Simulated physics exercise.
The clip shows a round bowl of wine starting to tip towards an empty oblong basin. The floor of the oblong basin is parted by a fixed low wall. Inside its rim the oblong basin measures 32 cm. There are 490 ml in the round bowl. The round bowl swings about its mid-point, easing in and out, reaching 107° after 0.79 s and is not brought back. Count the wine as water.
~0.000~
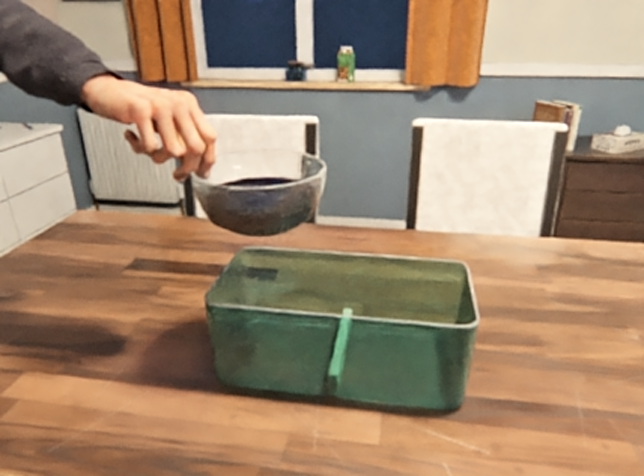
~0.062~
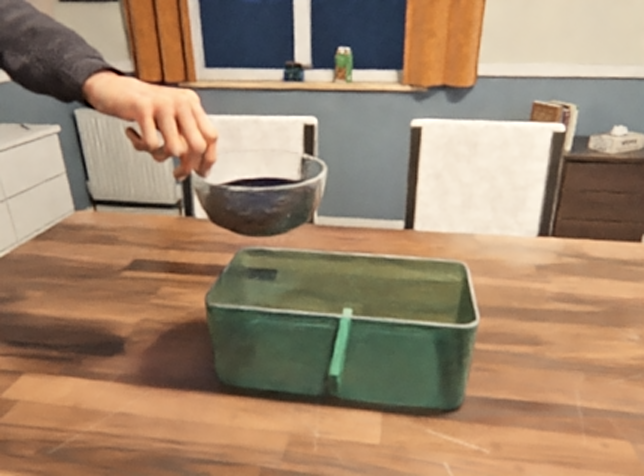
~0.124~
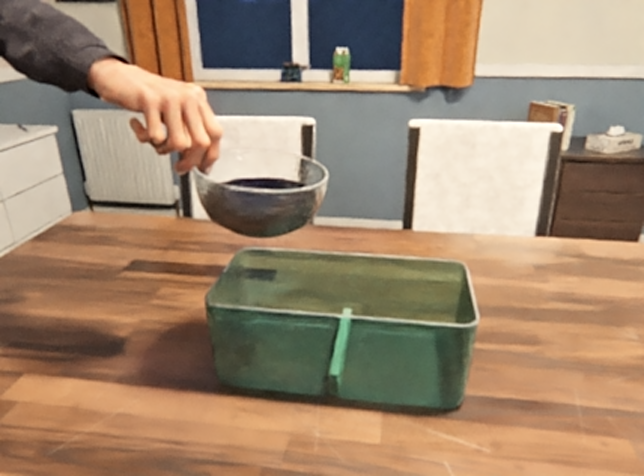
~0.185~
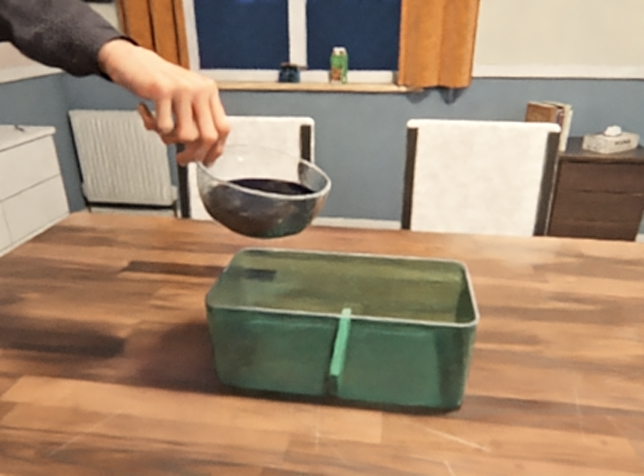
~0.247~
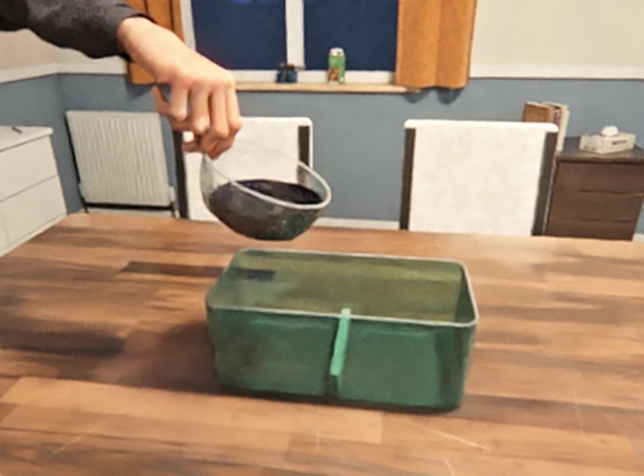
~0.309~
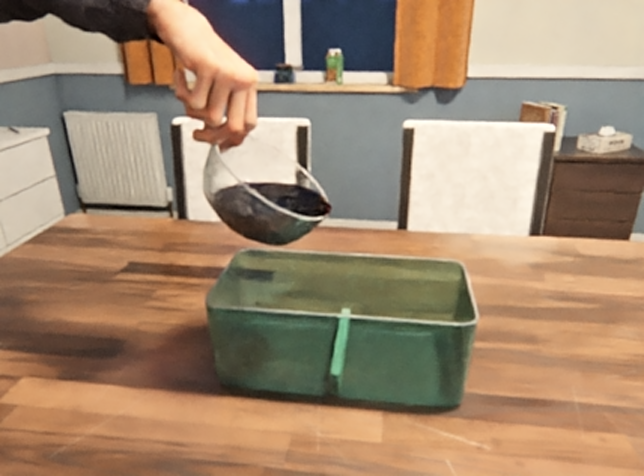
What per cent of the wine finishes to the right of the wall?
About 60 per cent.
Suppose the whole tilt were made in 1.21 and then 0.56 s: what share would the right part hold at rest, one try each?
First 70, then 55 per cent.
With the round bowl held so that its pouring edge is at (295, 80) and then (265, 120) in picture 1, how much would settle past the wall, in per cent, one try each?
First 50, then 10 per cent.
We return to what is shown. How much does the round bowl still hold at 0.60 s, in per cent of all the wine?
About 20 per cent.
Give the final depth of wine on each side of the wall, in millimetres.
Left about 8 mm, right about 12 mm.
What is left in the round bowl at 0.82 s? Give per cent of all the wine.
About 0 per cent.
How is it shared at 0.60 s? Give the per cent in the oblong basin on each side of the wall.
Near 12 on the left, 46 on the right.
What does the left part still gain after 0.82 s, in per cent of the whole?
Some 2 per cent.
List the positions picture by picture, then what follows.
The first frame shows tilt 0°; pouring edge (324, 171); surface from (207, 189) to (319, 195); the oblong basin's rim runs from (223, 273) to (472, 292); the wall's top is at (341, 339).
The second frame shows tilt 2°; pouring edge (325, 173); surface from (208, 189) to (319, 196).
The third frame shows tilt 6°; pouring edge (326, 179); surface from (208, 189) to (319, 198).
The fourth frame shows tilt 14°; pouring edge (328, 188); surface from (209, 188) to (322, 199).
The fifth frame shows tilt 24°; pouring edge (329, 200); surface from (211, 188) to (325, 202).
The sixth frame shows tilt 36°; pouring edge (327, 213); surface from (217, 190) to (325, 203); 1 per cent is over the edge.
By 0.60 s the tilt is 93° and 20 per cent is still to pour, 12 is left of the wall and 45 right of it.
By 0.82 s the tilt is 107° and 0 per cent is still to pour, 38 is left of the wall and 59 right of it.
By 1.04 s the tilt is 107° and 0 per cent is still to pour, 40 is left of the wall and 60 right of it.
By 1.29 s the tilt is 107° and 0 per cent is still to pour, 40 is left of the wall and 60 right of it.
At rest 40 per cent lies left of the wall, 60 right of it and 0 outside.
